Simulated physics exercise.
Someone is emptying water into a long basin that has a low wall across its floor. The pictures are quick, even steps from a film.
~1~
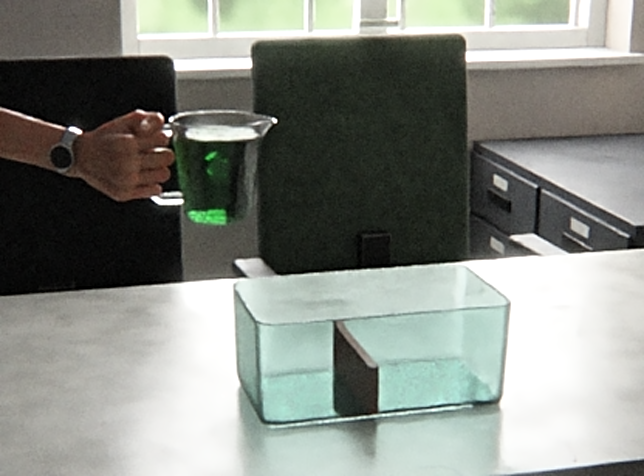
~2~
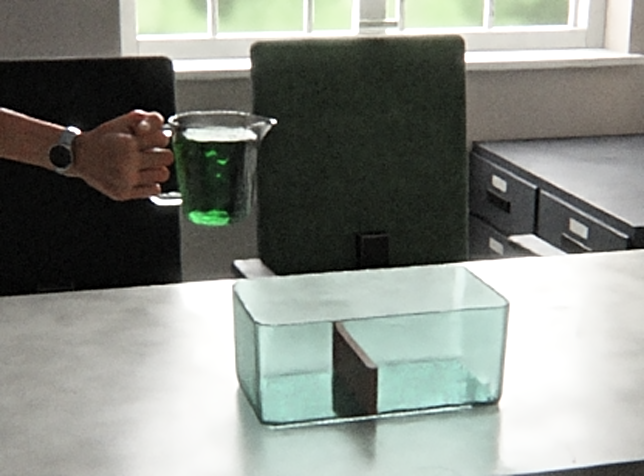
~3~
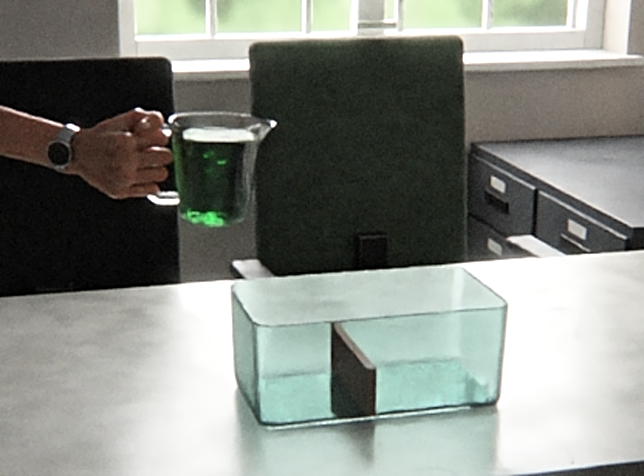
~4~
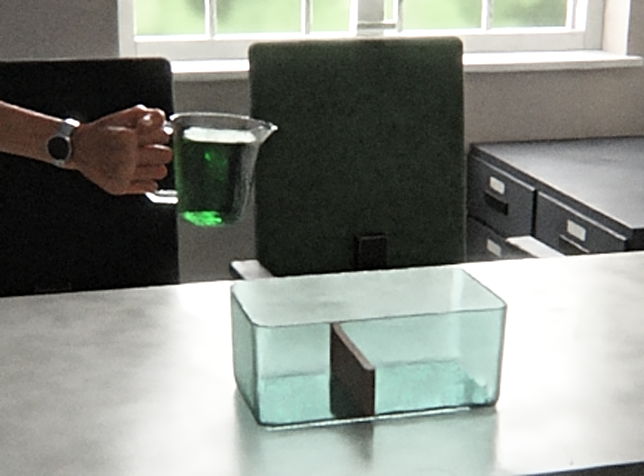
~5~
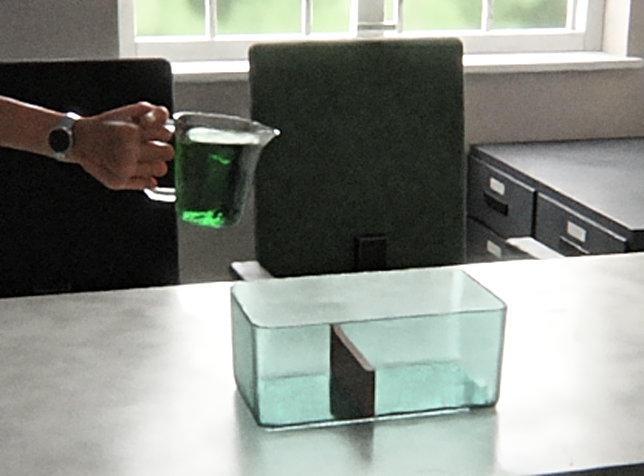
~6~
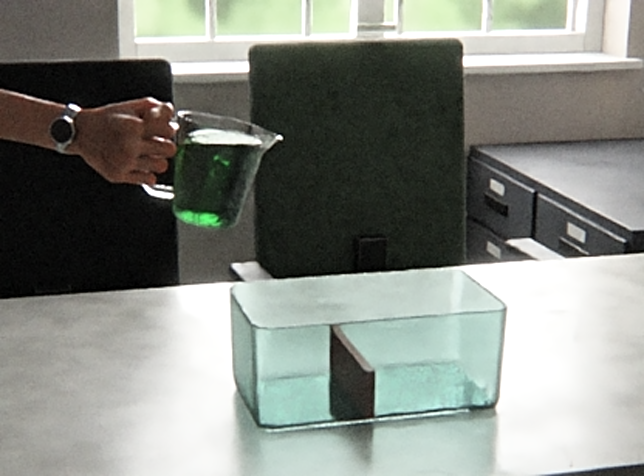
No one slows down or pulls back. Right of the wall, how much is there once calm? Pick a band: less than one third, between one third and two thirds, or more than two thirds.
It is less than one third.
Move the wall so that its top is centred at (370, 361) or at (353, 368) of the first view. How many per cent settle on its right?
Note: Roughly 5 % in case one, 20 % in case two.
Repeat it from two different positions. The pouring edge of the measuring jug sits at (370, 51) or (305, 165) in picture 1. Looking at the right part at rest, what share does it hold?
Result, first then second: About 90 % and about 30 %.
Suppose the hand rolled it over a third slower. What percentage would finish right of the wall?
Close to 10 in a hundred.
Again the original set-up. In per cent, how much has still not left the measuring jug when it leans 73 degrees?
Near 70 %.
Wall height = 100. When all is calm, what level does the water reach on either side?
The left side sits at 40 per cent and the right side at 0.
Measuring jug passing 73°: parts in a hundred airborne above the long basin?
Share: Approx. 25 %.
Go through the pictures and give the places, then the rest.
Tilt 0°; pouring edge (276, 119); surface from (174, 136) to (259, 133); the long basin's rim runs from (245, 304) to (488, 285); the wall's top is at (355, 345), in the first frame.
Tilt 1°; pouring edge (276, 120); surface from (173, 136) to (258, 133), in the second frame.
Tilt 2°; pouring edge (275, 123); surface from (173, 136) to (257, 134), in the third frame.
Tilt 5°; pouring edge (277, 126); surface from (174, 136) to (259, 136), in the fourth frame.
Tilt 8°; pouring edge (279, 131); surface from (176, 137) to (262, 138), in the fifth frame.
Tilt 13°; pouring edge (282, 137); surface from (179, 139) to (266, 139), in the sixth frame.
A moment on, the measuring jug is tipped part way and 70 per cent is still to pour, 7 is left of the wall and 0 right of it.
Next, the measuring jug is tipped right over and 13 per cent is still to pour, 63 is left of the wall and 5 right of it.
Then the measuring jug is tipped right over and 0 per cent is still to pour, 91 is left of the wall and 6 right of it.
Later the measuring jug is tipped right over and 0 per cent is still to pour, 91 is left of the wall and 6 right of it.
Finally, 91 per cent lies left of the wall, 6 right of it and 3 outside.
